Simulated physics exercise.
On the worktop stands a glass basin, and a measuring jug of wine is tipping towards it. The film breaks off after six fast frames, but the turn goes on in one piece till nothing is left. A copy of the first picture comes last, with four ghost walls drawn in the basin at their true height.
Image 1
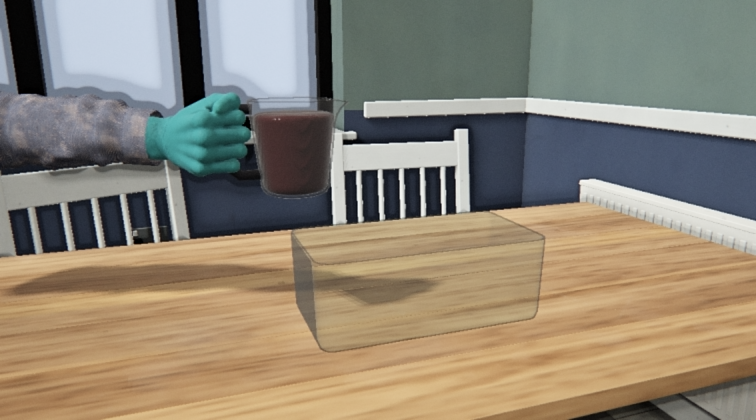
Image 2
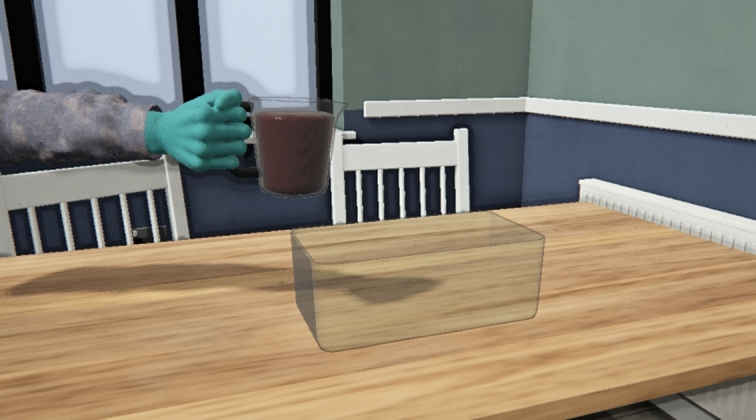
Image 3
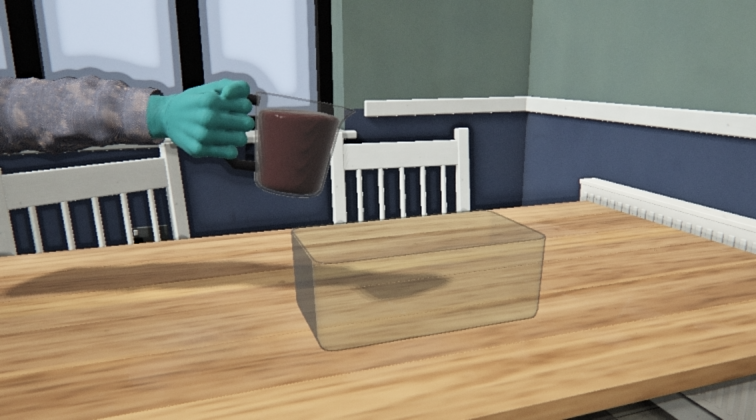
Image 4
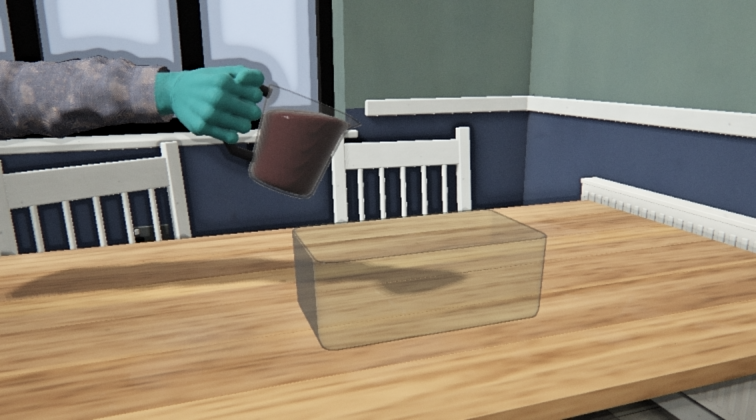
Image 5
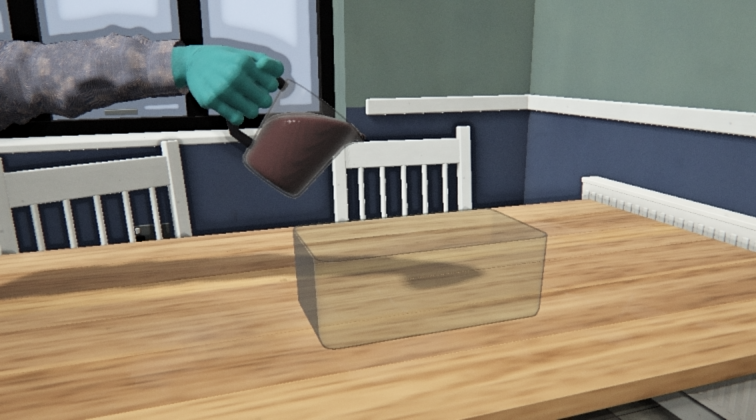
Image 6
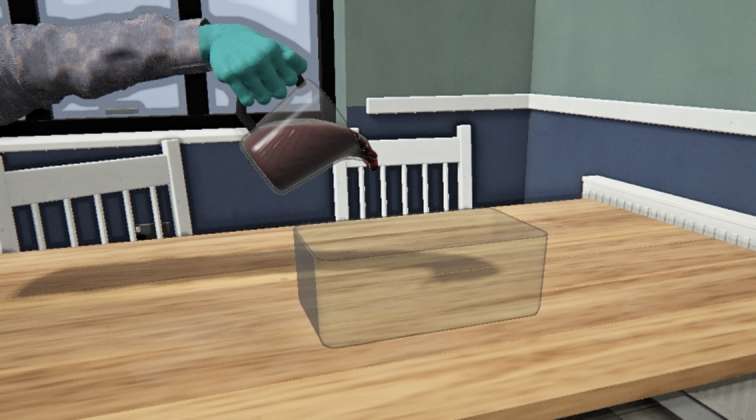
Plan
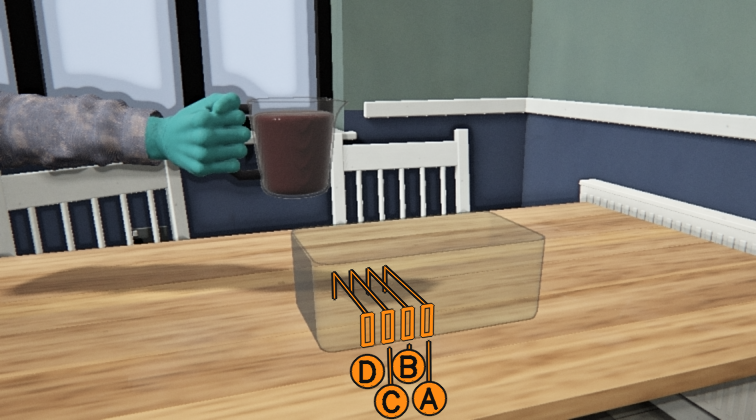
Gloved hand tilting a glass jug of wine rightward above a clear basin on a wooden table, wine starting over the lip.
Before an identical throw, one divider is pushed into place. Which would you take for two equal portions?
I would pick place B.
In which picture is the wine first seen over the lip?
Picture 5.
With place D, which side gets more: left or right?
The right one.
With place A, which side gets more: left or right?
More ends on the left.
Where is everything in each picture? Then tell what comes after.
In the first frame, upright, lip at (346, 101); basin from (317, 351) to (535, 315); nothing has left yet.
In the second frame, tipped about 3°, lip at (348, 104); nothing has left yet.
In the third frame, tipped about 11°, lip at (353, 111); nothing has left yet.
In the fourth frame, tipped about 23°, lip at (359, 124); nothing has left yet.
In the fifth frame, tipped about 39°, lip at (362, 141); wine is over the lip, down to (362, 141).
In the sixth frame, tipped about 56°, lip at (360, 159); wine is over the lip, down to (372, 169).
In orange, A at (428, 341); B at (409, 345); C at (389, 348); D at (369, 351).
For place A, about 78 % ends left of the wall and 18 % right of it; 4 % is lost outside.
For place B, about 55 % ends left of the wall and 42 % right of it; 3 % is lost outside.
For place C, about 17 % ends left of the wall and 82 % right of it.
For place D, about 5 % ends left of the wall and 94 % right of it.
